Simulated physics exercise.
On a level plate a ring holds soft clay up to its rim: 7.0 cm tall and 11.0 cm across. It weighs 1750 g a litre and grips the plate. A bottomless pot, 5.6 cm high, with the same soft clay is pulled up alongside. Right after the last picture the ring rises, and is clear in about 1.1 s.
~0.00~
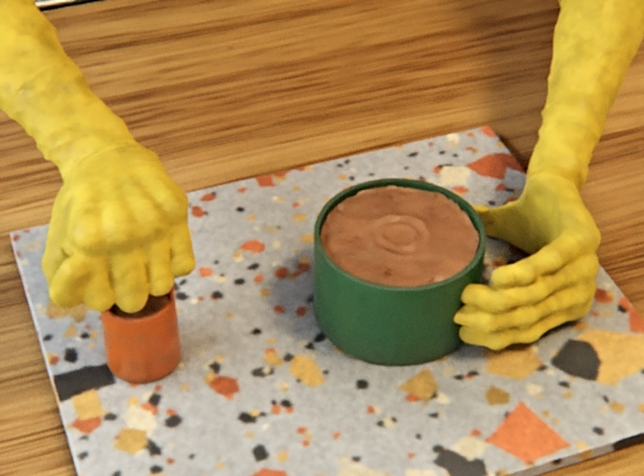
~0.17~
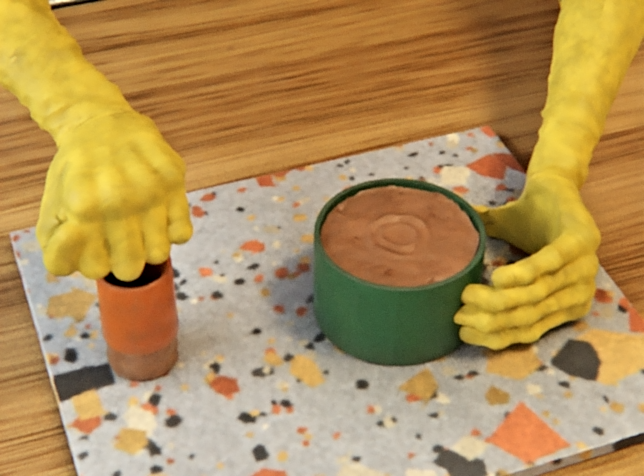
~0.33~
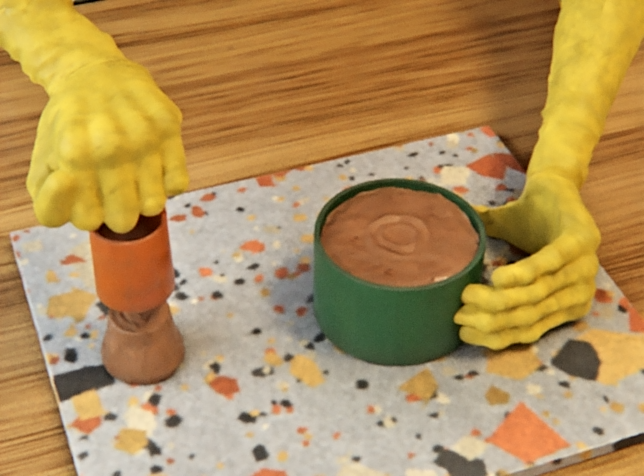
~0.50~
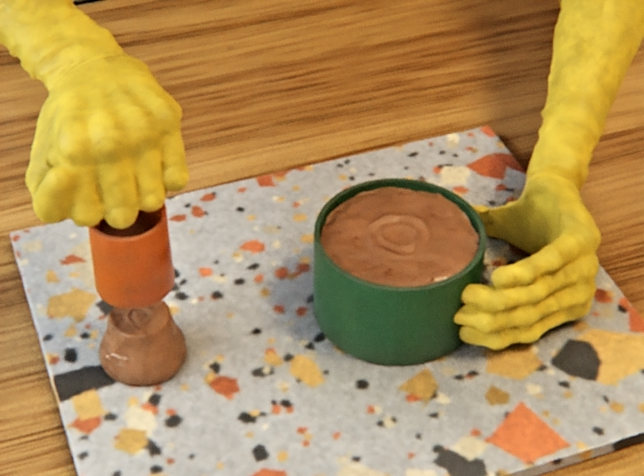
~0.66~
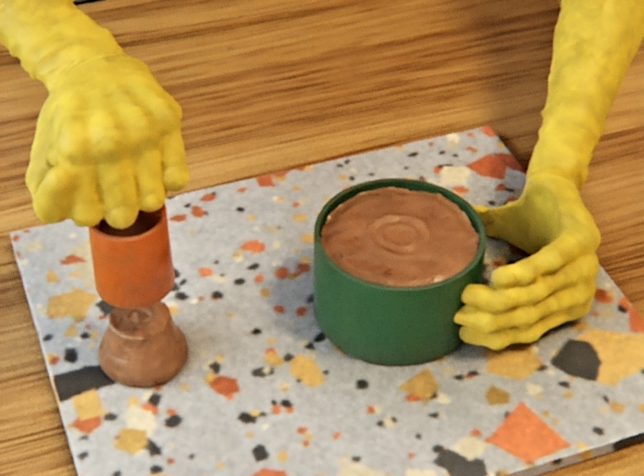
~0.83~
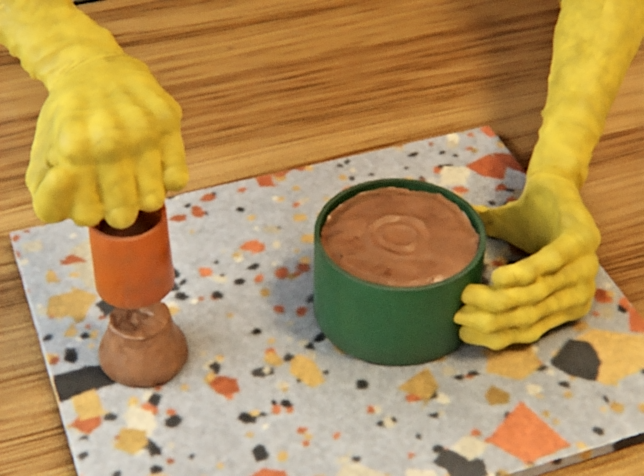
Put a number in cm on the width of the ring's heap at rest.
About 15.9 cm.
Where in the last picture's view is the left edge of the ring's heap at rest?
Around (285, 309).
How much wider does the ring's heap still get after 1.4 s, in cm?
Some 2.0 cm.
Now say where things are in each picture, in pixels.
The first picture shows middle of the pot's mouth at (137, 298), still down; middle of the ring's top at (400, 234), not yet moved.
The second picture shows middle of the pot's mouth at (134, 268), raised 2.7 cm; middle of the ring's top at (400, 234), not yet moved.
The third picture shows middle of the pot's mouth at (128, 222), raised 6.7 cm; what the pot left 4.4 cm high and 5.8 cm wide, top at (139, 315); middle of the ring's top at (400, 234), not yet moved.
The fourth picture shows middle of the pot's mouth at (127, 218), raised 7.0 cm; what the pot left 4.1 cm high and 6.1 cm wide, top at (140, 319); middle of the ring's top at (400, 234), not yet moved.
The fifth picture shows middle of the pot's mouth at (127, 218), raised 7.0 cm; what the pot left 4.0 cm high and 6.3 cm wide, top at (140, 320); middle of the ring's top at (400, 234), not yet moved.
The sixth picture shows middle of the pot's mouth at (127, 218), raised 7.0 cm; what the pot left 3.9 cm high and 6.3 cm wide, top at (140, 320); middle of the ring's top at (400, 234), not yet moved.
After 1.1 s, the ring is up 1.6 cm; the soft clay has come down 0.1 cm to 6.9 cm and is 11 cm wide.
After 1.4 s, the ring is up 4.6 cm; the soft clay has come down 1.3 cm to 5.7 cm and is 14 cm wide.
After 1.7 s, the ring is up 7.5 cm; the soft clay has come down 2.0 cm to 5.0 cm and is 15 cm wide.
After 2.0 s, the ring is clear; the soft clay has come down 2.1 cm to 4.9 cm and is 16 cm wide.
After 2.7 s, at rest, the ring is clear; the soft clay has come down 2.2 cm to 4.8 cm and is 16 cm wide.
